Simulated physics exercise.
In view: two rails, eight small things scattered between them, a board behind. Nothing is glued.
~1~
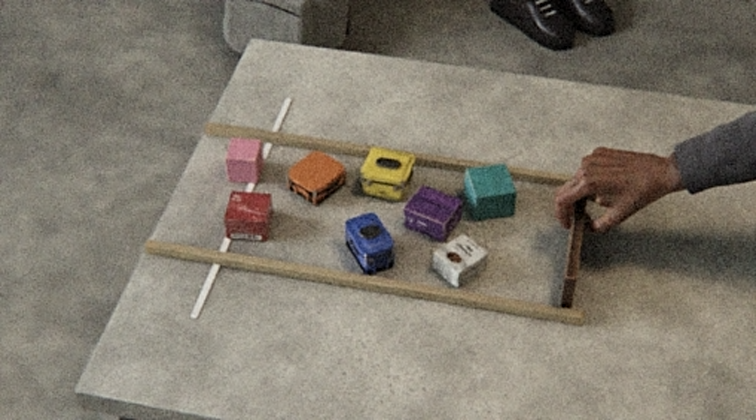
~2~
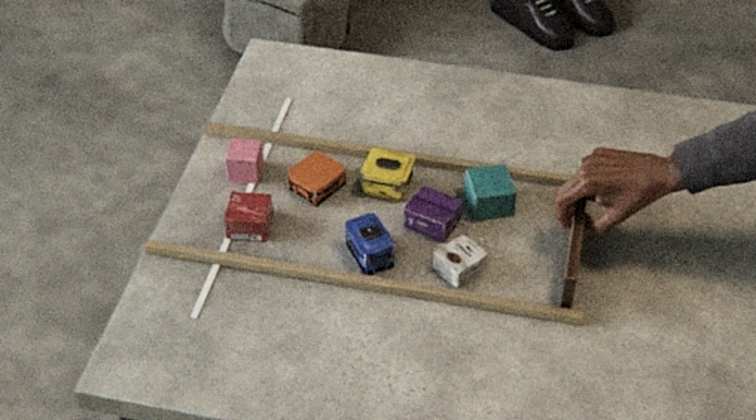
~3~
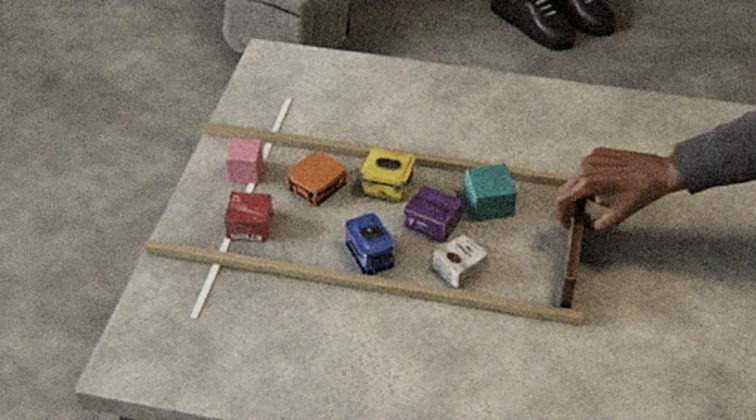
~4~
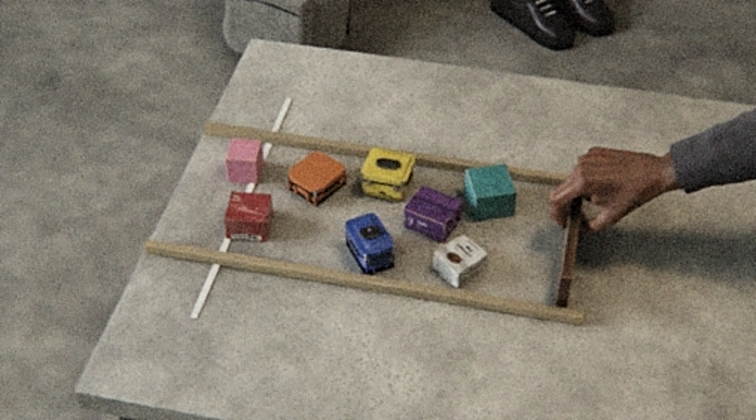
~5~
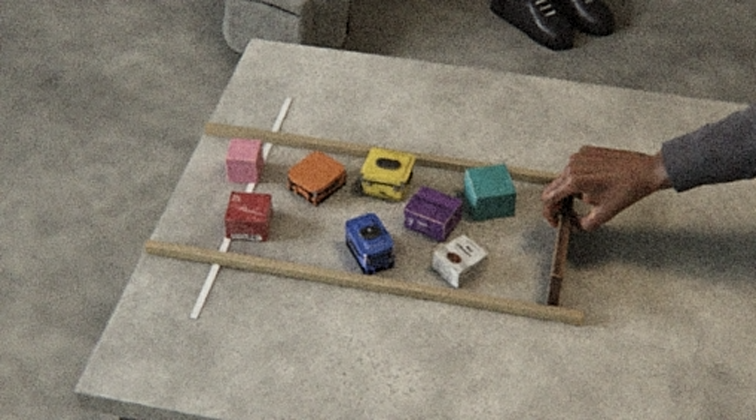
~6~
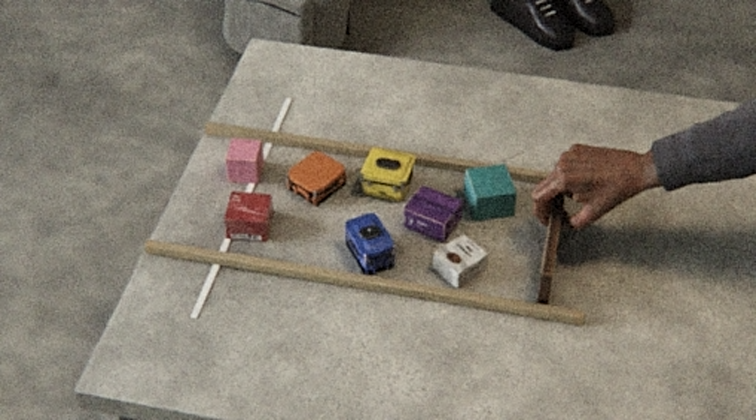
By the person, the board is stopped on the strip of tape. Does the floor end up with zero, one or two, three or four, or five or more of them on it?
In the end three or four are gone from the table.
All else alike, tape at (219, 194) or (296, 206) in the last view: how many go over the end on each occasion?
5 and 1 down on the floor.
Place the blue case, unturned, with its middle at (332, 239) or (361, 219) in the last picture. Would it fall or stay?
Place by place, it survives; holds on.
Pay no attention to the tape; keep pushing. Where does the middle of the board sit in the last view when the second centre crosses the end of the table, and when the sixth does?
The first one at (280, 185), the next at (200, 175).
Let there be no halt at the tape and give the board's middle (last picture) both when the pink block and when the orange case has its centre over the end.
The pink block gives roughly (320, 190), the orange case roughly (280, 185).
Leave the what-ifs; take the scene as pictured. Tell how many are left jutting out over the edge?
Overhang count: 1.
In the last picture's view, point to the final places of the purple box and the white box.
Roughly (224, 185), and the other roughly (209, 233).
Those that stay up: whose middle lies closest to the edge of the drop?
It's the yellow case that ends nearest.
A little later, none off yet; pink block at rest near (245, 161); red box at rest near (249, 216); orange case at rest near (314, 179).
When it is over, the number that fall off is three or four; down, orange case, red box and pink block.
